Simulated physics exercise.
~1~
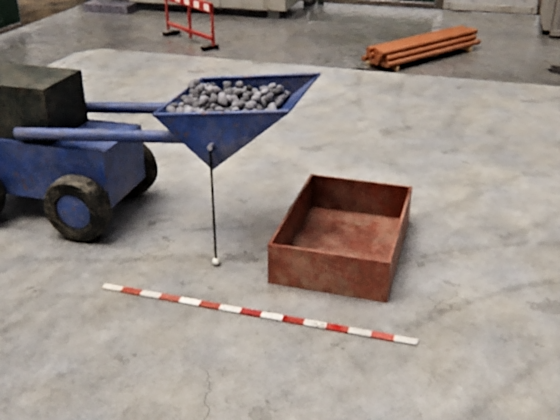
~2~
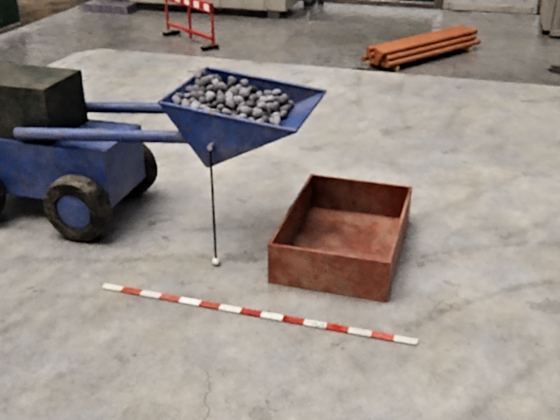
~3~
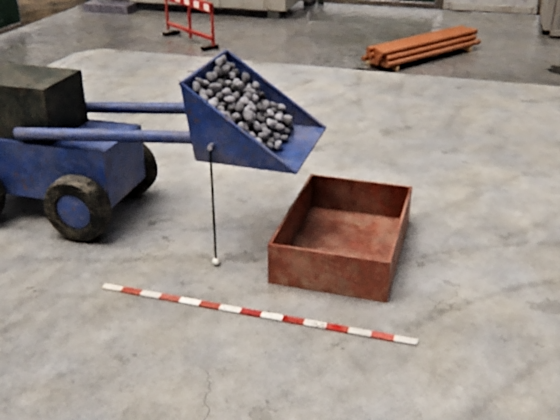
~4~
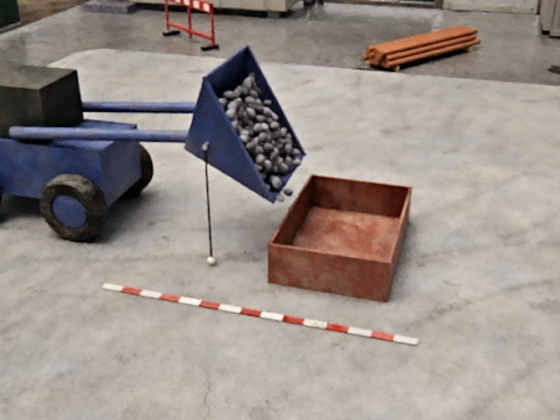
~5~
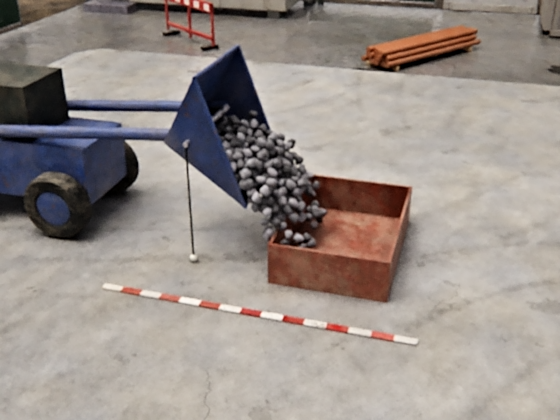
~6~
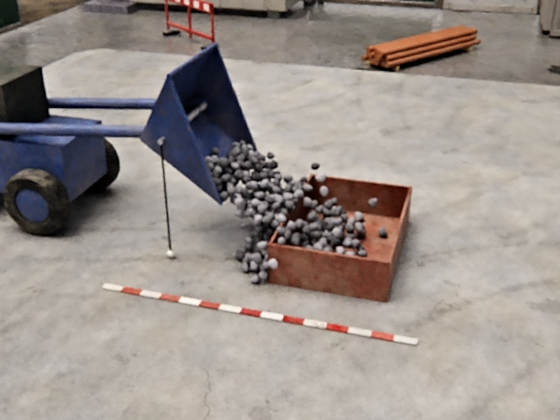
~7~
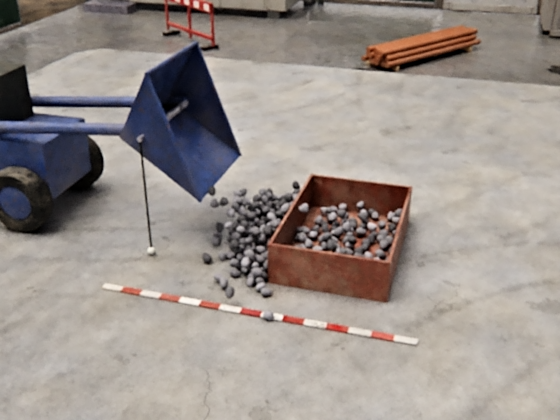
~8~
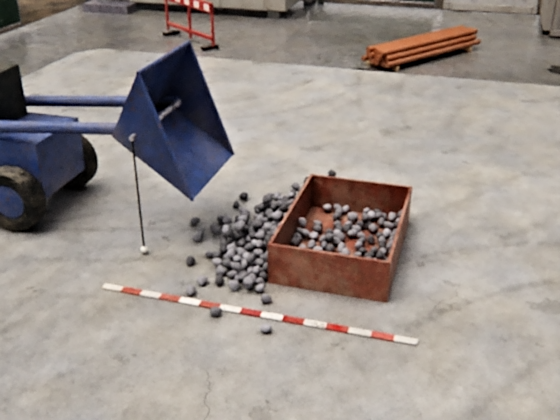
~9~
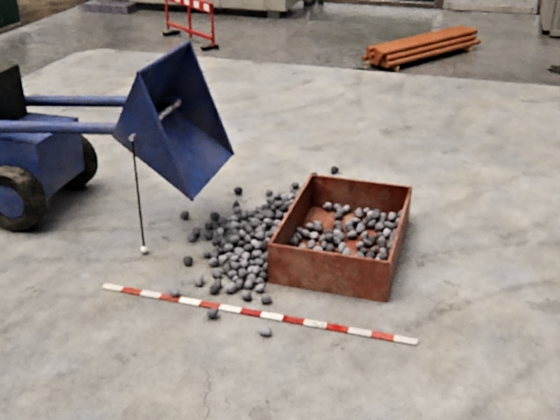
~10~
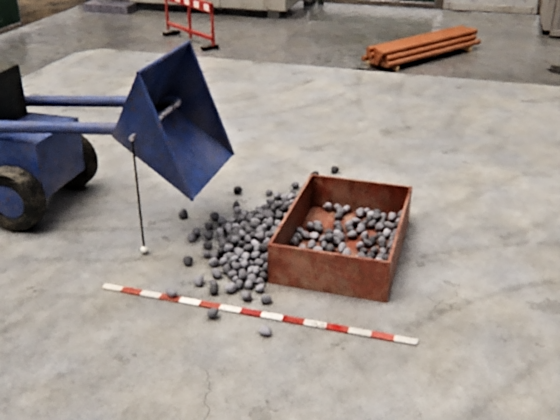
In this clip, a blue loader tips its bucket of grey cobbles toward a rust-red open bin while backing away to the left, and the stones pour out, most landing in a heap on the floor short of the bin and fewer inside, before the emptied bucket stays tilted and still.
